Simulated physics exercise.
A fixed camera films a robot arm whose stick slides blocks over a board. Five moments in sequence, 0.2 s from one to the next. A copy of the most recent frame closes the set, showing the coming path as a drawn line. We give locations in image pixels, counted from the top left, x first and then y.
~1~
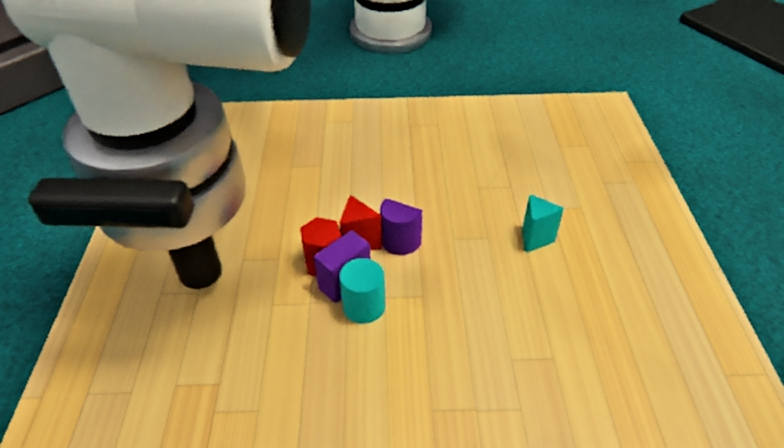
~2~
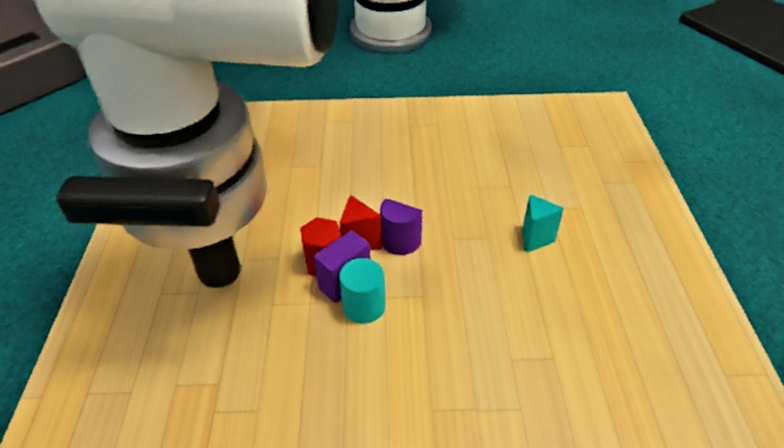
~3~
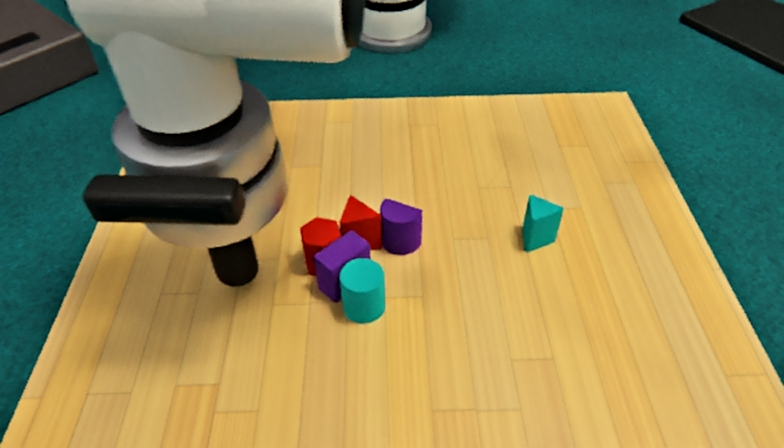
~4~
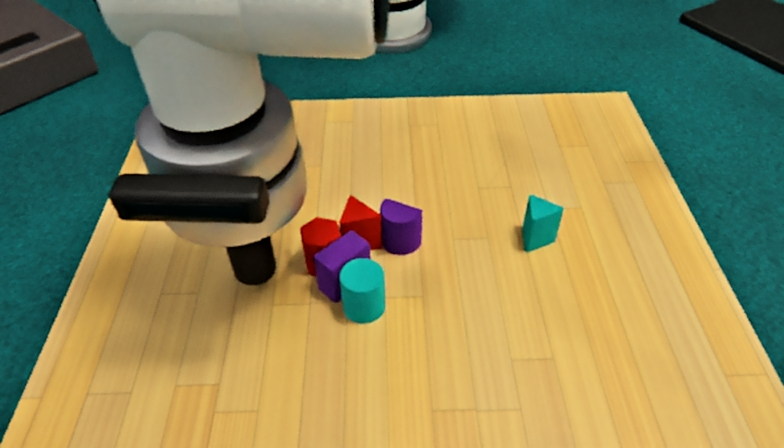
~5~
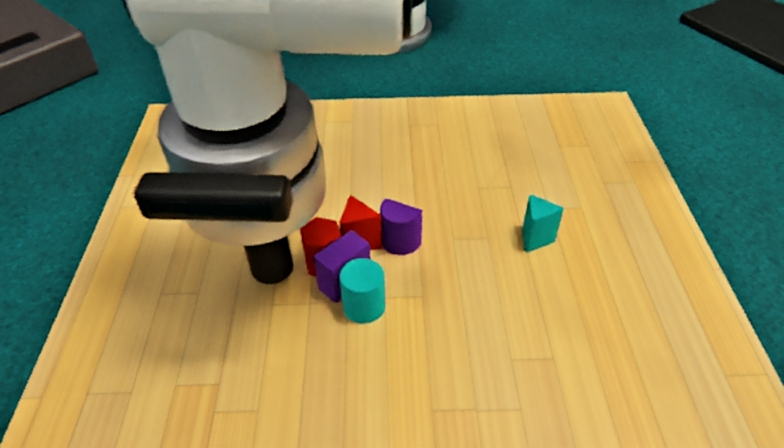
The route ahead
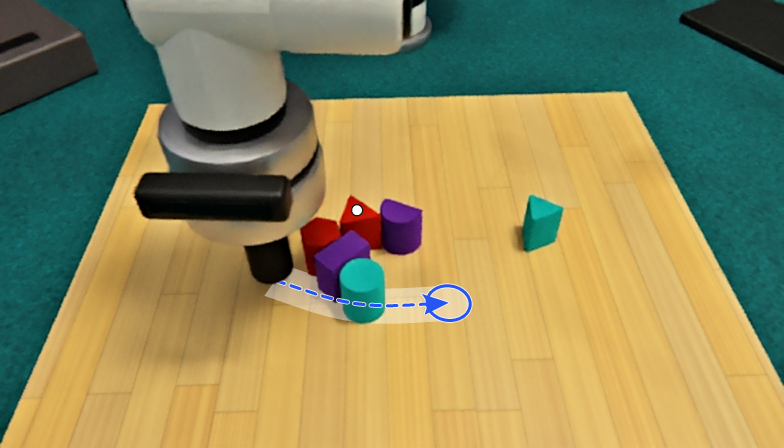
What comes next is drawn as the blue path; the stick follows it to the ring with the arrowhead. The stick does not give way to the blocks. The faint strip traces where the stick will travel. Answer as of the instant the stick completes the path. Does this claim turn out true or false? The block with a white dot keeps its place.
My answer: True.
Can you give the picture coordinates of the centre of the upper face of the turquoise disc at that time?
I'd say the turquoise disc ends with its top centre at (480, 301).
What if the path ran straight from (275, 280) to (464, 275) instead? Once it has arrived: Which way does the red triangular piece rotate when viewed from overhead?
Seen from overhead, it turns clockwise.
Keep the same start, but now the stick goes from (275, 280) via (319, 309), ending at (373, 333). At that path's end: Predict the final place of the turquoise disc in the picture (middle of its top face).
Answer: (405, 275).
Drawn move, from (275, 280) by way of (328, 298) and (387, 306) to (449, 303); the dot is on the red triangular piece.
On the path given first. One third of the way, stick at (327, 287); red hexagonal block at (326, 230), turned 25° anticlockwise; purple rectangular block at (364, 246), turned 40° anticlockwise; turquoise disc at (390, 280).
Two thirds of the way, stick at (388, 295); red hexagonal block at (326, 230), turned 25° anticlockwise; purple rectangular block at (386, 244); turquoise disc at (430, 288).
At the end, stick at (450, 292); red hexagonal block at (326, 230), turned 25° anticlockwise; purple rectangular block at (388, 243), turned 130° anticlockwise; red triangular piece still; turquoise disc at (480, 301); turquoise triangular piece still.
